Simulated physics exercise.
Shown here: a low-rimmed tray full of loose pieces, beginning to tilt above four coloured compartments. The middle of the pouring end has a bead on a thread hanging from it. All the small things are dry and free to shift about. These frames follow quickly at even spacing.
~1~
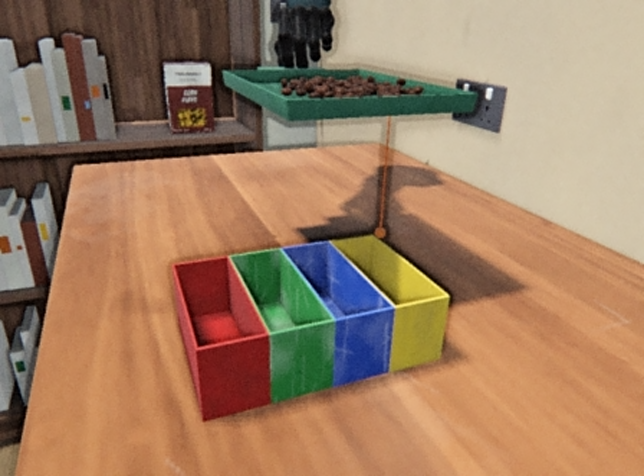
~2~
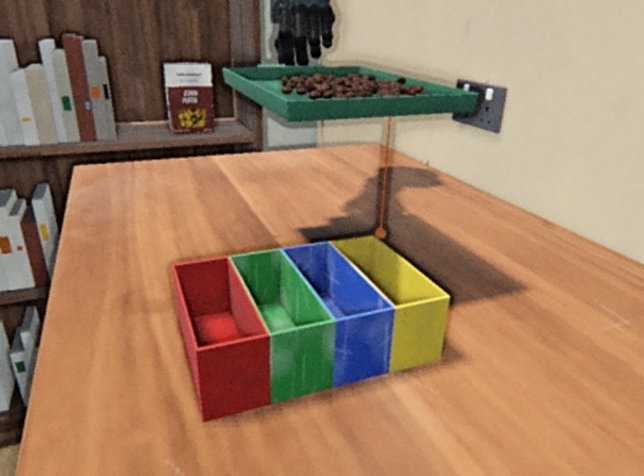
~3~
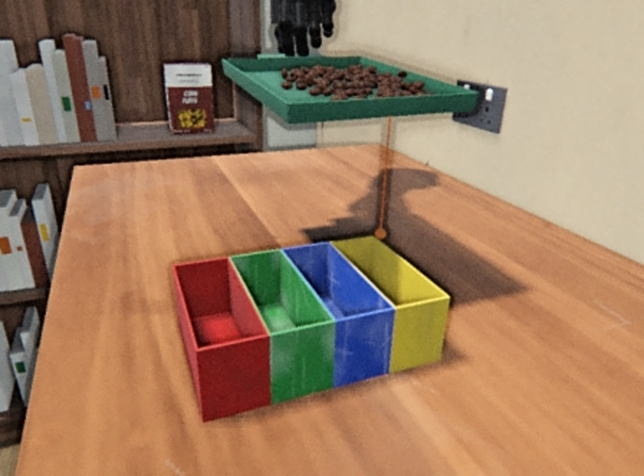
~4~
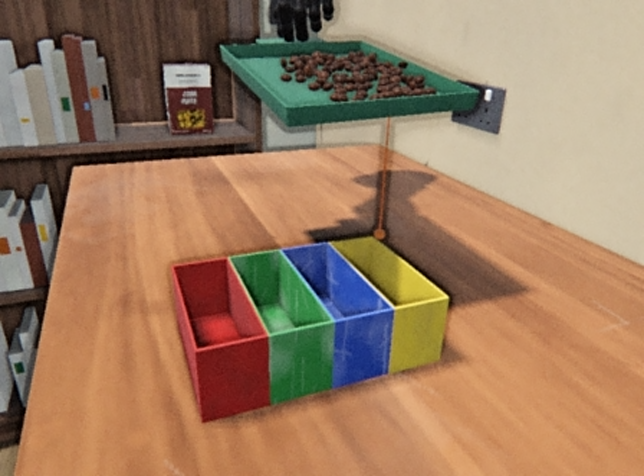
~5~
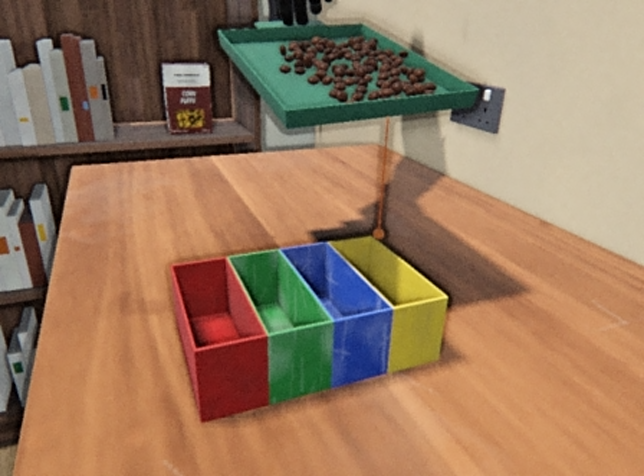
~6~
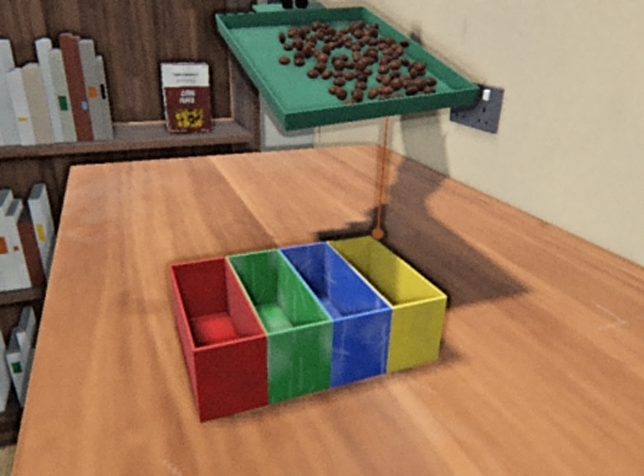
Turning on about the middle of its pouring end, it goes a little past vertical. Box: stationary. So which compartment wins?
The blue one wins.
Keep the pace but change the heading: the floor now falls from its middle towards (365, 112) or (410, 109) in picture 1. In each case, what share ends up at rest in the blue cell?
In turn some 20 and 0 per cent.
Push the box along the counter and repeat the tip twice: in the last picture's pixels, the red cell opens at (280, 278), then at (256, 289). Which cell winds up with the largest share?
The green cell first, that green cell second.
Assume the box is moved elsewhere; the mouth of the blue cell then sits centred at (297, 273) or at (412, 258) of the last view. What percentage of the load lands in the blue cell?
First placement: 30 per cent; second placement: 10 per cent.
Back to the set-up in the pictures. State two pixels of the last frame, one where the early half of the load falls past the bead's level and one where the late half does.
Roughly at (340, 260) first, and then at (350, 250).
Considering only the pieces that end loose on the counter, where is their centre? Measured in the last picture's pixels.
I'd mark it at about (510, 369).
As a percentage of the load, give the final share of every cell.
Red 0 %, green 20 %, blue 40 %, yellow 20 %.
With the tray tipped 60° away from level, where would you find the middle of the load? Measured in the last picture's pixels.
About (365, 87).
Just after the last frame, tray tipped steeply; almost all on the tray; just a few falling or outside the box.
A moment on, tray tipped right over; roughly half on the tray; roughly a quarter in the blue cell; about a tenth in the green cell; about a tenth in the yellow cell; about a tenth falling or outside the box.
Further on, tray tipped past a quarter turn; roughly a third in the blue cell; roughly a quarter in the yellow cell; roughly a quarter in the green cell; just a few in the red cell; roughly a quarter falling or outside the box.
When it is over, tray tipped past a quarter turn; roughly a third in the blue cell; roughly a quarter in the yellow cell; roughly a quarter in the green cell; just a few in the red cell; roughly a quarter outside the box.
